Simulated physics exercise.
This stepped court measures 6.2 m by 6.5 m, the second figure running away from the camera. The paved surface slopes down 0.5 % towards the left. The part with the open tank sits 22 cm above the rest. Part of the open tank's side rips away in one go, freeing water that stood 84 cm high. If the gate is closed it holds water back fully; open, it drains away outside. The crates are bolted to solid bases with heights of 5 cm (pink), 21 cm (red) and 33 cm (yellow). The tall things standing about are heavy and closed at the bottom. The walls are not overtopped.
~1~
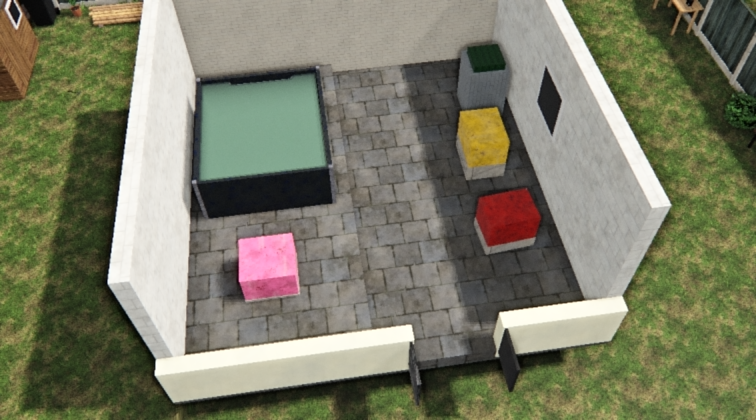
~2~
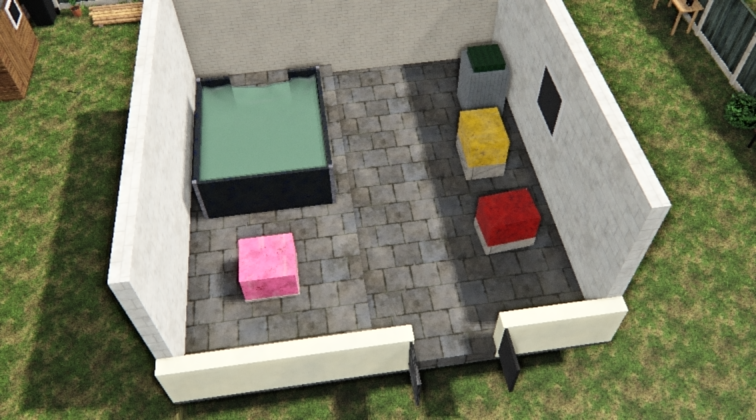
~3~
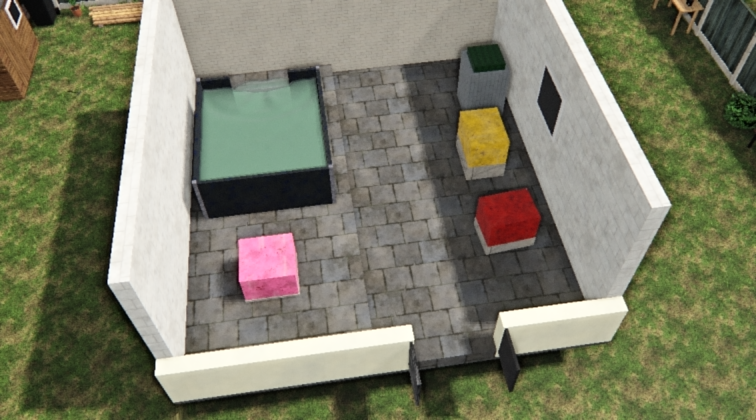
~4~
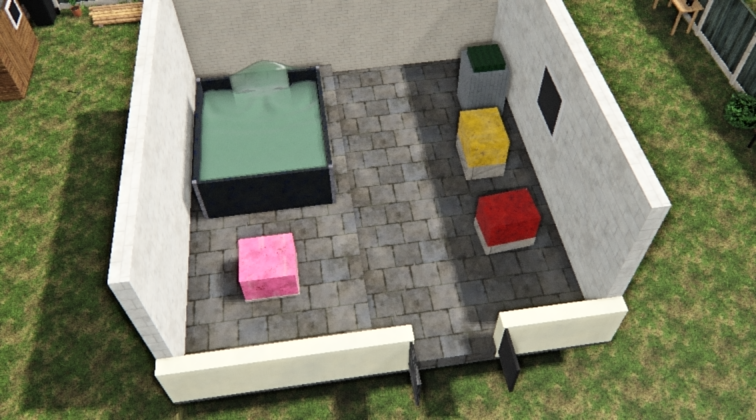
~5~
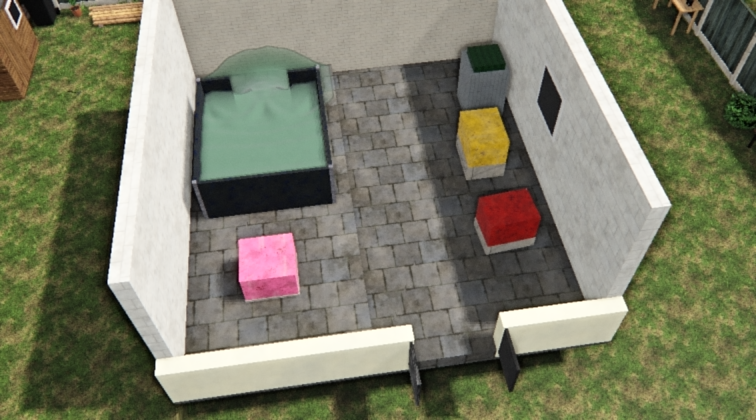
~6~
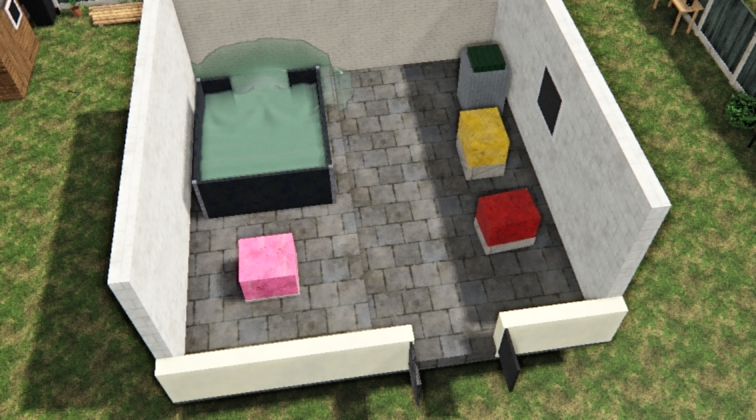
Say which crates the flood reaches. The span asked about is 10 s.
One by one: The pink crate is wetted; the red crate keeps dry; the yellow crate escapes dry.
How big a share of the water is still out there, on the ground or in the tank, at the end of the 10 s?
About 92 per cent.
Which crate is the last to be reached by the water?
Last comes the red one.
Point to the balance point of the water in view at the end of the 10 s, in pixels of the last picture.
Near (359, 180).
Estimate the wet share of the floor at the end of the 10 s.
About 95 per cent.
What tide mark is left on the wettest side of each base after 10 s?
In cm: Pink 10, red 17, yellow 22.
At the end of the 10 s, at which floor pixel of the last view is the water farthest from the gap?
Near (586, 323).
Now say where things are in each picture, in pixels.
Still water, 84 cm deep, in the open tank at (261, 125), in the first picture.
The front is at (295, 101), 0.6 m from the gap at (263, 99); 0.3 m2 of floor is under water; 84 cm left at the back of the open tank, in the second picture.
The front is at (291, 82), 1.0 m from the gap at (264, 101); 1.1 m2 of floor is under water; 84 cm left at the back of the open tank, in the third picture.
Water pours out at (264, 102) and has run 1.4 m, to (229, 77); deepest outside 49 cm, 84 cm at the open tank's back, in the fourth picture.
The front is at (327, 66), 1.8 m from the gap at (264, 101); 2.9 m2 of floor is under water; 82 cm left at the back of the open tank, in the fifth picture.
The front is at (347, 72), 2.1 m from the gap at (264, 102); 3.3 m2 of floor is under water; 75 cm left at the back of the open tank, in the sixth picture.
A moment later water covers 20 % of the floor and is deepest (72 cm) near (196, 80); pink plinth not reached, red plinth not reached, yellow plinth not reached.
Soon after water covers 35 % of the floor and is deepest (60 cm) near (205, 79); pink plinth not reached, red plinth not reached, yellow plinth reached.
Next water covers 55 % of the floor and is deepest (38 cm) near (267, 78); pink plinth reached, red plinth reached, yellow plinth reached.
Later on water covers 90 % of the floor and is deepest (28 cm) near (196, 80); pink plinth reached, red plinth reached, yellow plinth reached.
At the end water covers 95 % of the floor and is deepest (17 cm) near (450, 209); highest at the pink plinth 10 cm, highest at the red plinth 17 cm, highest at the yellow plinth 22 cm.
